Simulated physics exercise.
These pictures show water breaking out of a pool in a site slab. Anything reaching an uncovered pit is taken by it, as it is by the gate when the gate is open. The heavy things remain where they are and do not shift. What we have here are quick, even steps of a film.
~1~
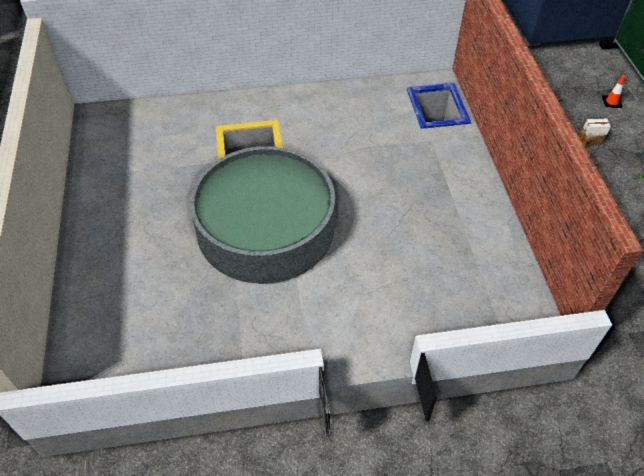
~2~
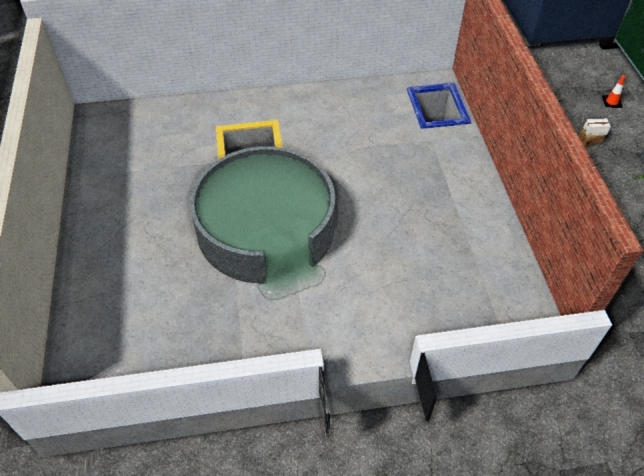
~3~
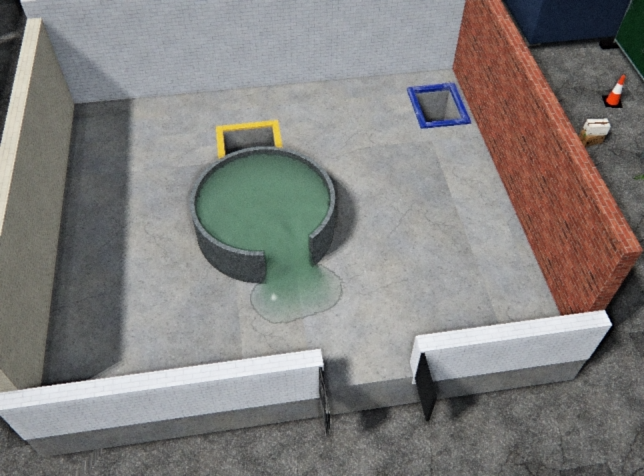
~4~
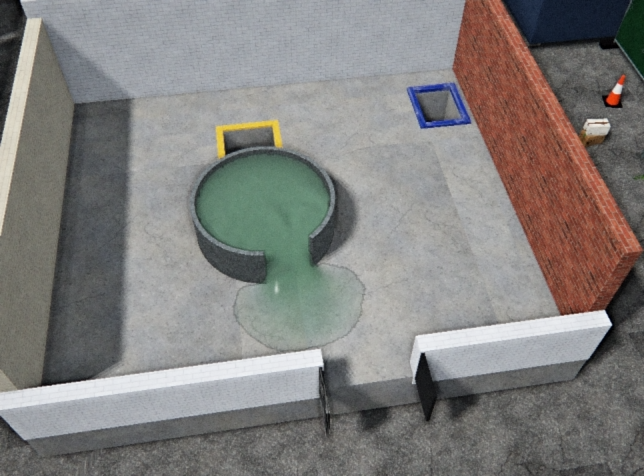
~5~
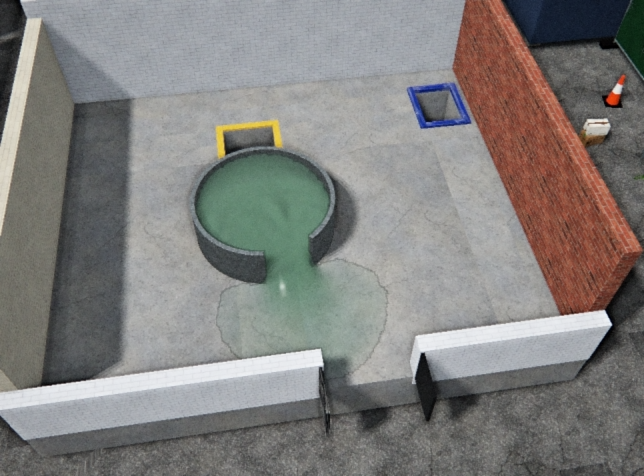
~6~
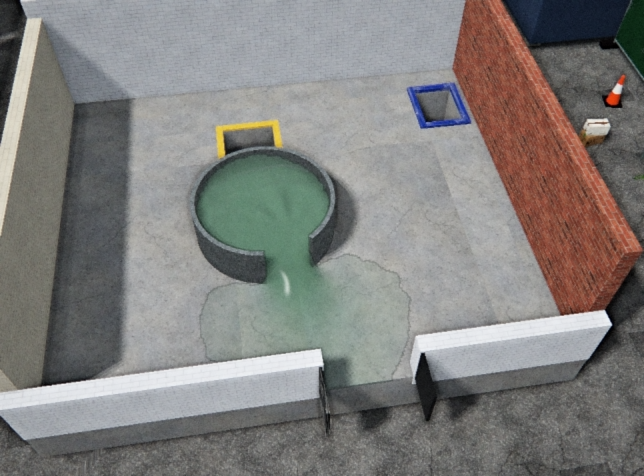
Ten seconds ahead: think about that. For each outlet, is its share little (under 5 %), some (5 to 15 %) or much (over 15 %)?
Shares: The gate gets much; the blue pit gets little; the yellow pit gets little.
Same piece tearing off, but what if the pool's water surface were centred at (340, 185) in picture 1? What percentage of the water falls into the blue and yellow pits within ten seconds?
I'd say blue gets 6 % and yellow gets 0 %.
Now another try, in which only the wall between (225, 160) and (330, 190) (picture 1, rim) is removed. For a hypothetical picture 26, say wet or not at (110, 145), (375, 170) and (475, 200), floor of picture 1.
Listed in order, they come out without a puddle, sitting in a pool and sitting in a pool.
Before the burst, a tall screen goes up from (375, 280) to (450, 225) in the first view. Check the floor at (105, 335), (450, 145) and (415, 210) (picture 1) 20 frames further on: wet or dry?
Result, listed order: Spot 1 reached by the flood, spot 2 kept clear of the flood, spot 3 kept clear of the flood.
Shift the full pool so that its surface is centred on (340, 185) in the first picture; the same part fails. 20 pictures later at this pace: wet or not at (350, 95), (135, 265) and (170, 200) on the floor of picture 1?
Well, first one stays dry, second one stays dry, third one stays dry.
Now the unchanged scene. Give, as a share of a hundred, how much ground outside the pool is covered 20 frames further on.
By my count, 30 percent.
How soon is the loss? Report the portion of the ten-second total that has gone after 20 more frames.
Around 50 percent.
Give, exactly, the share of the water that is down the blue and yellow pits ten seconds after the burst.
Approximate shares: 0 per cent and 0 per cent.
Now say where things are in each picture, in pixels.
The round tank at (263, 200) is whole and still, in the first picture.
The front is at (320, 275), out from the gap at (289, 267), in the second picture.
The front is at (268, 315), out from the gap at (289, 268), in the third picture.
Water pours out at (290, 268) and has run to (339, 333), in the fourth picture.
Water pours out at (289, 268) and has run to a hidden place, in the fifth picture.
Water pours out at (289, 268) and has run to a hidden place, in the sixth picture.
A moment on, water covers 15 % of the floor; the gate 5 %, the blue pit 0 %, the yellow pit 0 %.
Next, water covers 20 % of the floor; the gate 12 %, the blue pit 0 %, the yellow pit 0 %.
Then, water covers 30 % of the floor; the gate 21 %, the blue pit 0 %, the yellow pit 0 %.
Later, water covers 60 % of the floor; the gate 32 %, the blue pit 0 %, the yellow pit 0 %.
In the end, water covers 80 % of the floor; the gate 39 %, the blue pit 0 %, the yellow pit 1 %.
